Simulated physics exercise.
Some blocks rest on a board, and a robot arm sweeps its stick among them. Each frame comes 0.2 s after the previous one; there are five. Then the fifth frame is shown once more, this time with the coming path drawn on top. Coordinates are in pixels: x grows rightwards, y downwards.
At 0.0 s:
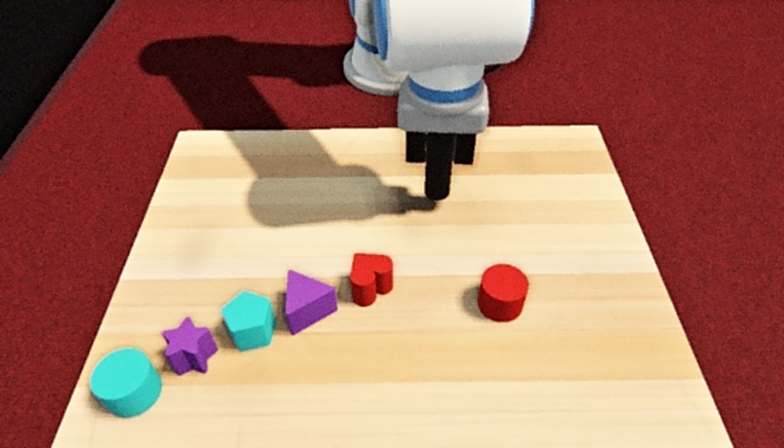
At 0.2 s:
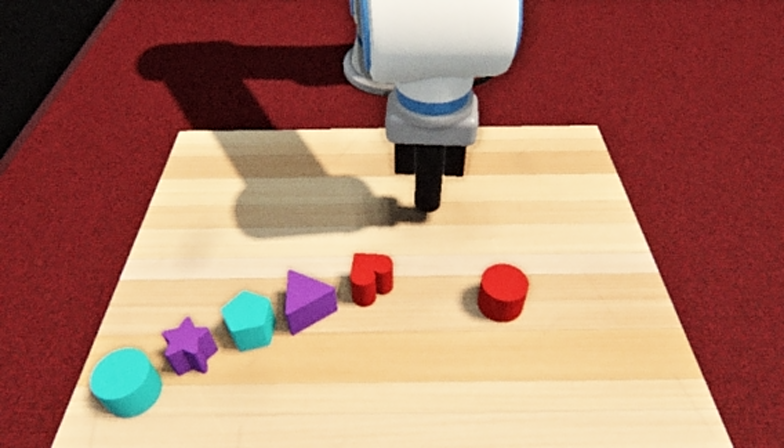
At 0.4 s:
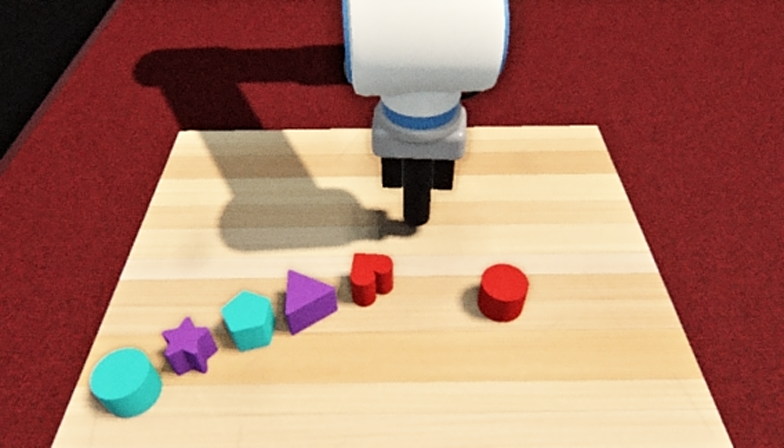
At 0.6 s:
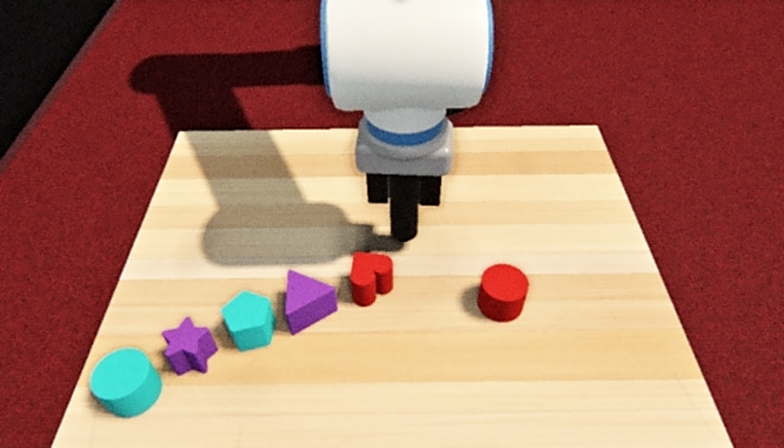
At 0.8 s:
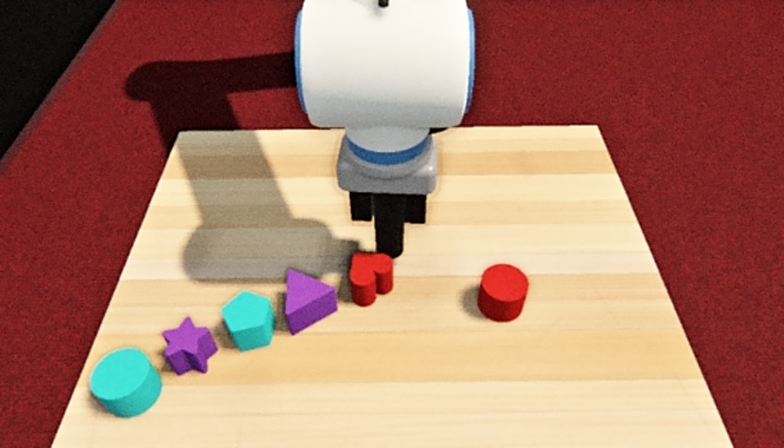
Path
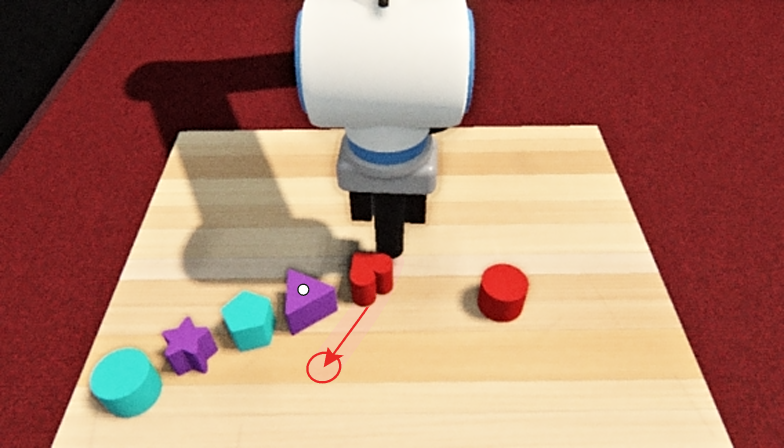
On a wooden board, a robot arm moves its black stick toward the red heart block.
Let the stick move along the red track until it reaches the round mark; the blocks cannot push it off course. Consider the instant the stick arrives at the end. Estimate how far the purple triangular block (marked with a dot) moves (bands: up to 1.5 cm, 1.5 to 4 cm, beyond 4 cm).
Answer: Less than 1.5 cm.
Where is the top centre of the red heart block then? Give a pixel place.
The centre of its top face lies at (281, 355).
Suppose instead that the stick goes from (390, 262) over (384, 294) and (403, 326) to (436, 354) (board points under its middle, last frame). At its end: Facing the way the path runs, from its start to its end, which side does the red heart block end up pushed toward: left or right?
Right-hand side.
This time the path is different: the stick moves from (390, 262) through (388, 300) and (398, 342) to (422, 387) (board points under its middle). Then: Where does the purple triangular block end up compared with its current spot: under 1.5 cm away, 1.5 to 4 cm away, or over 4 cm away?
It moves only a bit, under 1.5 cm.
The drawn path runs from (390, 262) over (375, 295) and (351, 330) to (324, 367); the dot is on the purple triangular block.
What follows on the original path. One third of the way, stick at (374, 283); purple triangular block at (295, 292), turned 20° clockwise; red heart block at (349, 294), turned 25° clockwise.
Two thirds of the way, stick at (350, 318); purple triangular block at (293, 293), turned 20° clockwise; red heart block at (318, 326), turned 50° clockwise.
At the end, stick at (322, 356); turquoise pentagonal block not moved; purple triangular block at (293, 293), turned 20° clockwise; red heart block at (281, 355), turned 85° clockwise.
